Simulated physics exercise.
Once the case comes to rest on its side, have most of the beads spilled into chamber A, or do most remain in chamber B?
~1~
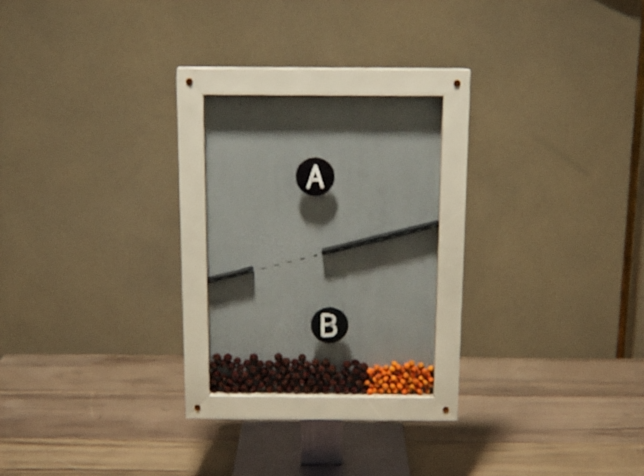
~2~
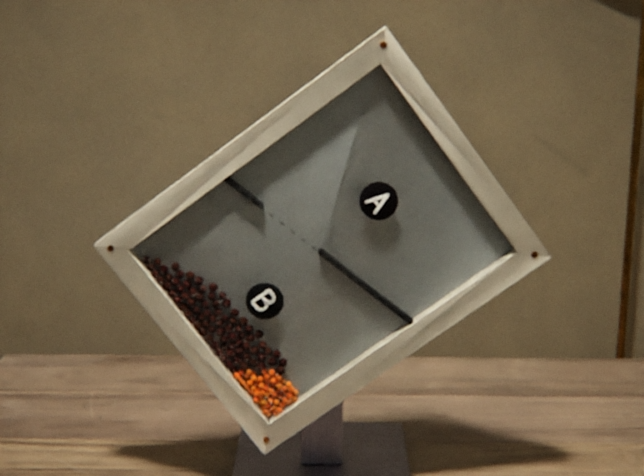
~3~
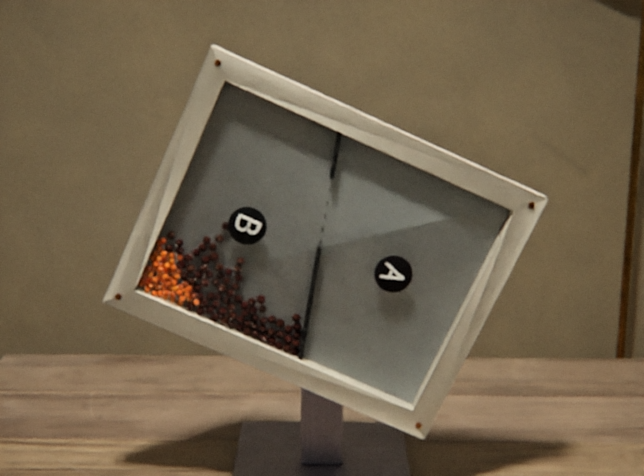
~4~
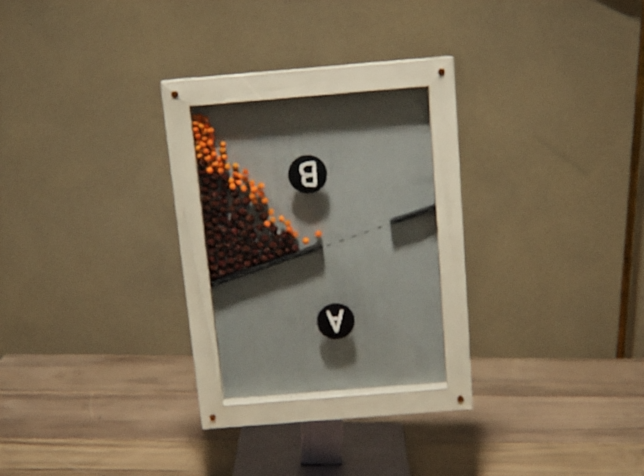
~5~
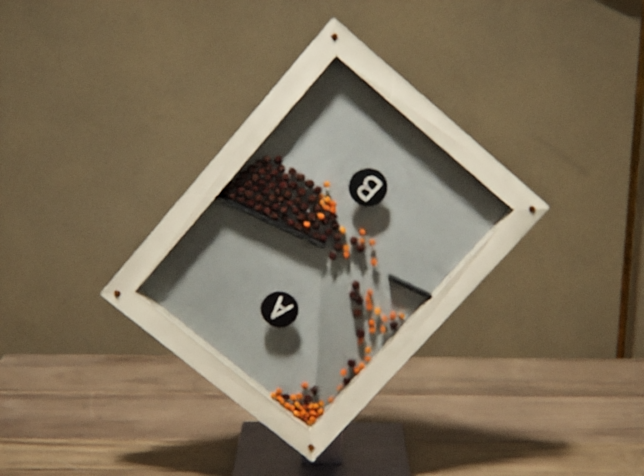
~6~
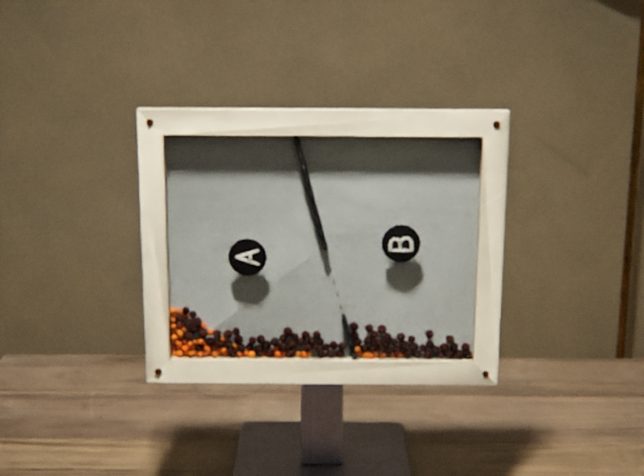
Most of the beads have spilled through the gap into chamber A. Only a smaller share lies in chamber B.
A white-framed case turning clockwise on a stand, its dark and orange beads spilling through a gap, most settling in chamber A.
